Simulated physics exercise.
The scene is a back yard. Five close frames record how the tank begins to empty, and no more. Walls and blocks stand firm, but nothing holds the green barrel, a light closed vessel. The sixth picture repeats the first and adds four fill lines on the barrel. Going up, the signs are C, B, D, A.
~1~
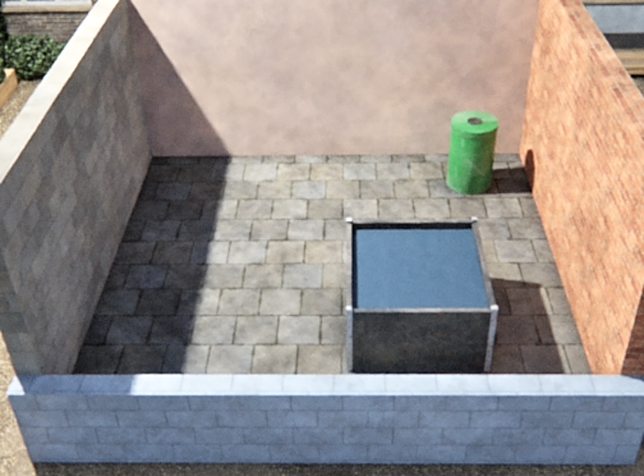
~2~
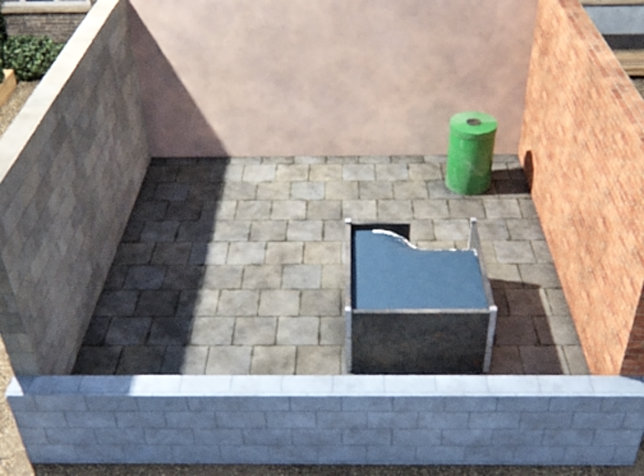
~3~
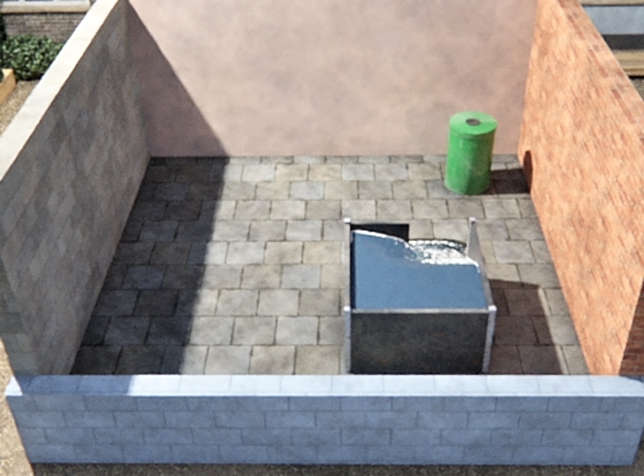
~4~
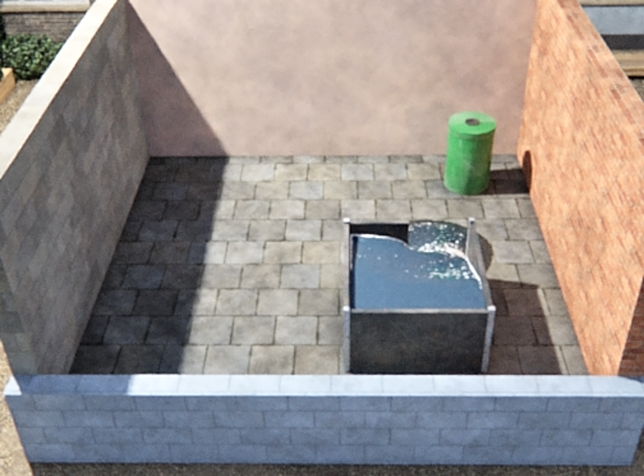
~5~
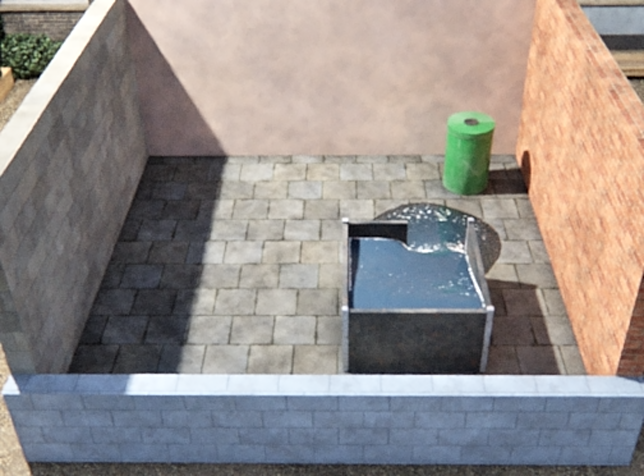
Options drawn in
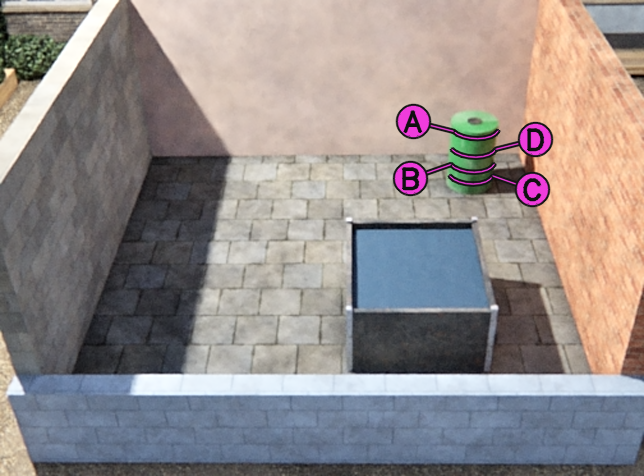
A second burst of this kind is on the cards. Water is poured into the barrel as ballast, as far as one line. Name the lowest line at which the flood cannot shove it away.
That is mark B.
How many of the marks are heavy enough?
Three of them.
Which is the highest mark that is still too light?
The answer is C.
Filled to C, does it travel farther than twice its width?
No, less.
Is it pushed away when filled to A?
No, that is safe.
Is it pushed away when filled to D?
No, that is safe.
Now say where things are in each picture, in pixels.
The first frame shows lid of the green barrel at (475, 121); tank full, its middle at (416, 269).
In the second frame, water covers 1 % of the ground, mostly out of sight from here.
In the third frame, water covers 3 % of the ground, mostly out of sight from here.
In the fourth frame, 5 % of the ground under water, its edge towards the barrel at (484, 246).
The fifth frame shows lid of the green barrel at (471, 122); 8 % of the ground under water, its edge towards the barrel at (433, 206).
In magenta, A at (477, 138); B at (474, 172); C at (473, 184); D at (475, 157); from the bottom up C, B, D, A.
For mark A, it does not move.
For mark B, it does not move.
For mark C, it is pushed about half its own width away.
For mark D, it does not move.
